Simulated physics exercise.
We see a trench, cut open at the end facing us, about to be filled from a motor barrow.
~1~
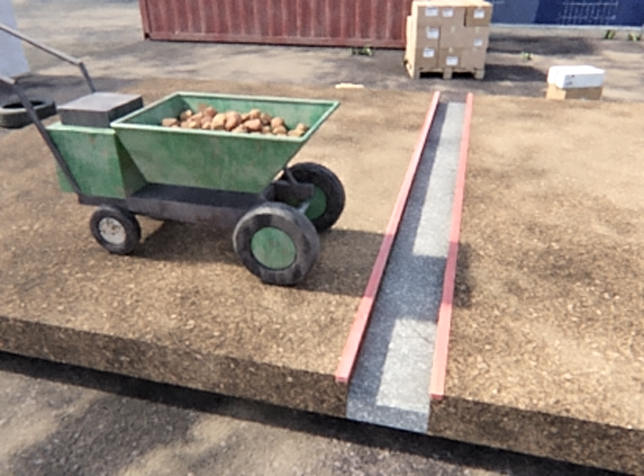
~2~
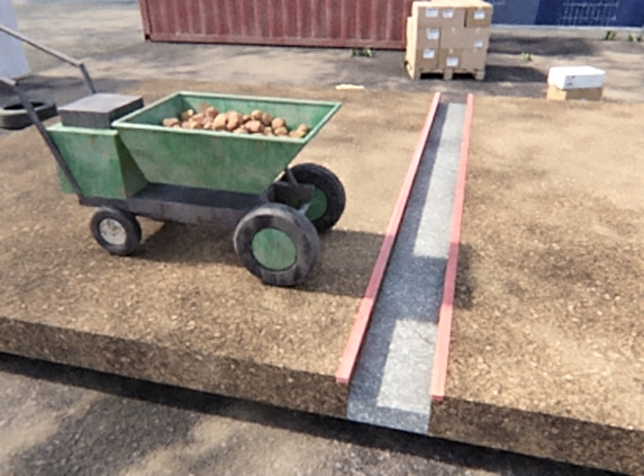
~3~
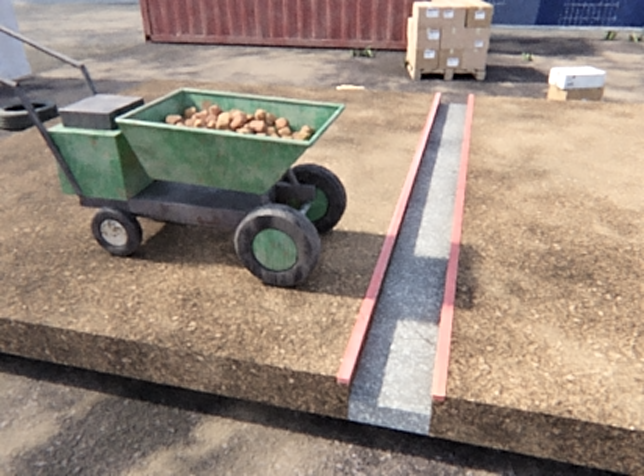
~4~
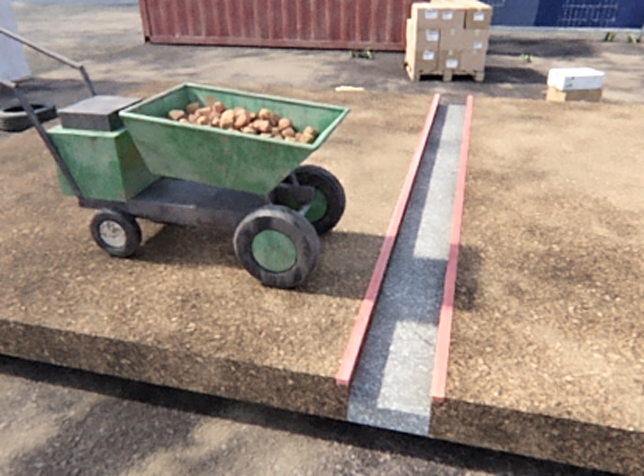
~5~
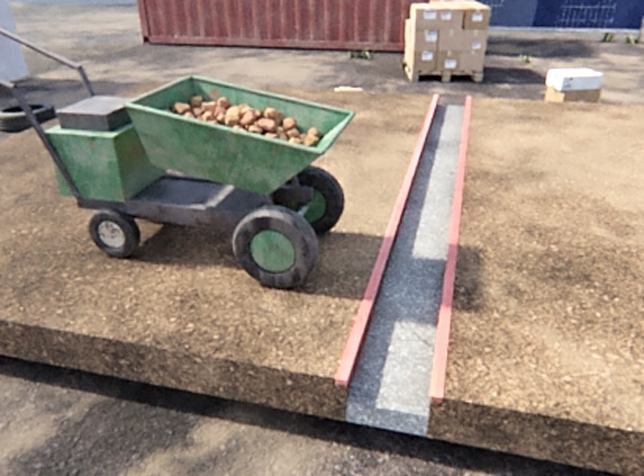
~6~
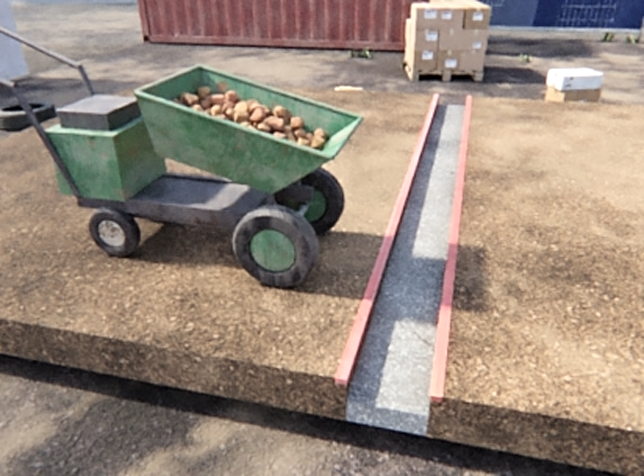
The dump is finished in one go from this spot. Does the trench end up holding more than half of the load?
Yes, the trench is going to take the majority of it.
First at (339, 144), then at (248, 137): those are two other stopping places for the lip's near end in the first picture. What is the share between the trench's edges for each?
In order: 30 % and 60 %.
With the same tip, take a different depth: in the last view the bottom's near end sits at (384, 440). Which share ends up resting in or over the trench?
I'd put it at about 80 in a hundred.
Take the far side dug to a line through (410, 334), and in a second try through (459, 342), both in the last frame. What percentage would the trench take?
The first try gives 30 percent, then the second gives 80 percent.
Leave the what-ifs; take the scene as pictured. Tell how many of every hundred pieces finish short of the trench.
Result: Some 0 % of the load.
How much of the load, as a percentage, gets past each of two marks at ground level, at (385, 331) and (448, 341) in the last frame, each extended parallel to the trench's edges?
Around 90 percent for the first and 20 percent for the second.
Soon after the last picture, skip tipped steeply; all in the skip.
A little later, skip tipped right over; most in the skip; a small part in or heaped over the trench; a small part beyond it; a stray few falling.
Later still, skip tipped right over; a small part in the skip; about two thirds in or heaped over the trench; about a quarter beyond it.
At rest, skip tipped right over; a stray few in the skip; about two thirds in or heaped over the trench; about a quarter beyond it.
